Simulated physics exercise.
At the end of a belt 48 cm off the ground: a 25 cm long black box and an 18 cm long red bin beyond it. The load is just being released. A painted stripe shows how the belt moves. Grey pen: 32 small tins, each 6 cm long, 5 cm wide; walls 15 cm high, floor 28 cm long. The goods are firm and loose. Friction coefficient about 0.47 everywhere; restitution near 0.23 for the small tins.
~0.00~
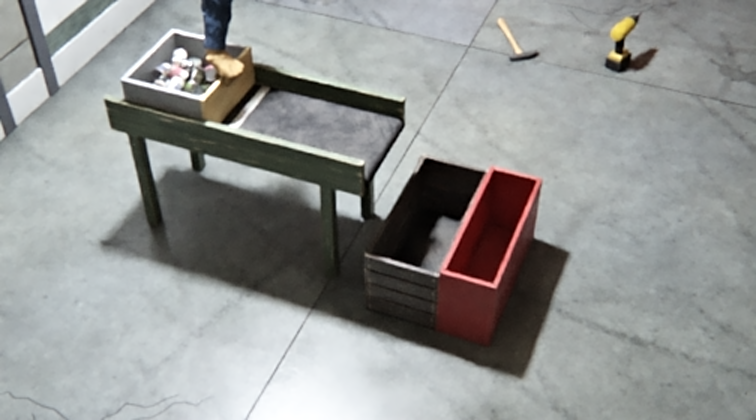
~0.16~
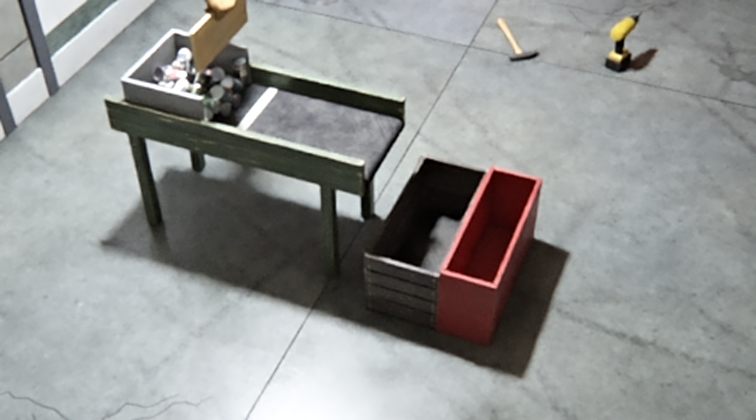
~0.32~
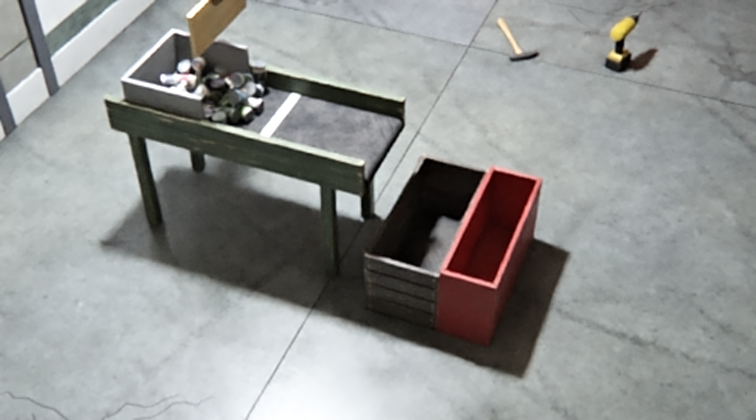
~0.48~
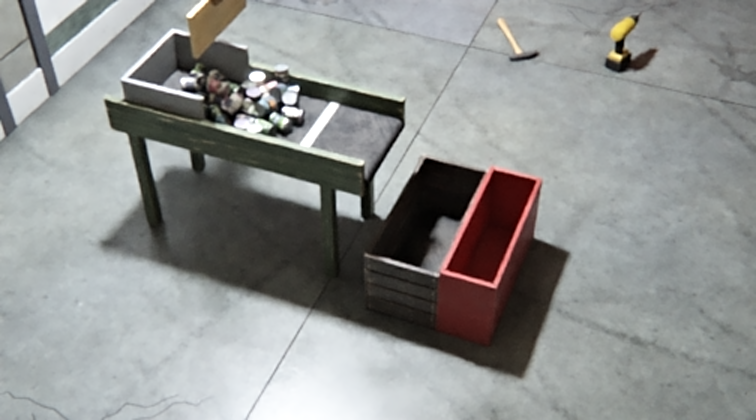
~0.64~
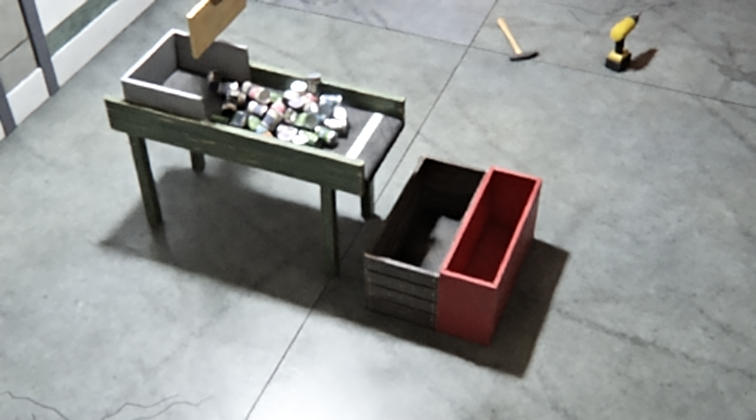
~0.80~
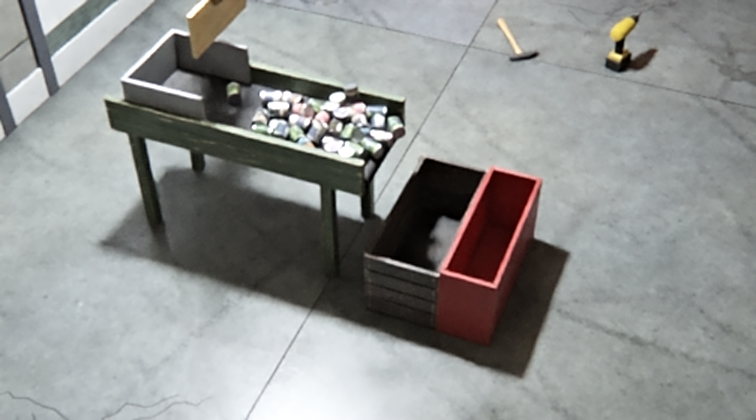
At the start, a hand holds the wooden gate of a grey pen full of small tins on a green-framed belt, beside a black box and a red bin. The gate lifts, and the tins tumble out and spread rightward along the moving belt behind its pale stripe, leaving the pen empty.
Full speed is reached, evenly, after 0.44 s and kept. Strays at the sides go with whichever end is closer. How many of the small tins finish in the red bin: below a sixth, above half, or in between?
In the end under a sixth of them are in the red bin.
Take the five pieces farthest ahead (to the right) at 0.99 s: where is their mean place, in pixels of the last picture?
Around (440, 187).
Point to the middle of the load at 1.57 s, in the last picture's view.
At about (427, 257).
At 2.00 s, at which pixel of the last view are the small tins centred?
Around (424, 257).
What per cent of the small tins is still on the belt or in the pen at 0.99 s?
Roughly 50 per cent.
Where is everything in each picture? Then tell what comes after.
In the first picture (places track the rim corner closest to us here), grey pen (201, 98); red bin (493, 286); belt travel 0 cm; all still inside.
The second picture shows grey pen (201, 98); belt travel 3 cm.
The third picture shows grey pen (201, 98); belt travel 12 cm; 8 out, the lowest tin at (243, 113).
The fourth picture shows grey pen (201, 98); belt travel 26 cm; 21 out, the lowest tin at (269, 91).
The fifth picture shows grey pen (201, 98); belt travel 42 cm; 30 out, the lowest tin at (326, 136).
The sixth picture shows grey pen (201, 98); red bin (493, 286); belt travel 58 cm; 31 out, the lowest tin at (376, 113).
After 0.99 s, 1 in the black box, 16 on the belt and 15 in the air.
After 1.23 s, 18 in the black box, 3 on the belt and 11 in the air.
After 1.57 s, 31 in the black box and 1 on the belt.
Final count (at 2.00 s), 32 in the black box. Asked share, 0 of 32, 0 per cent.
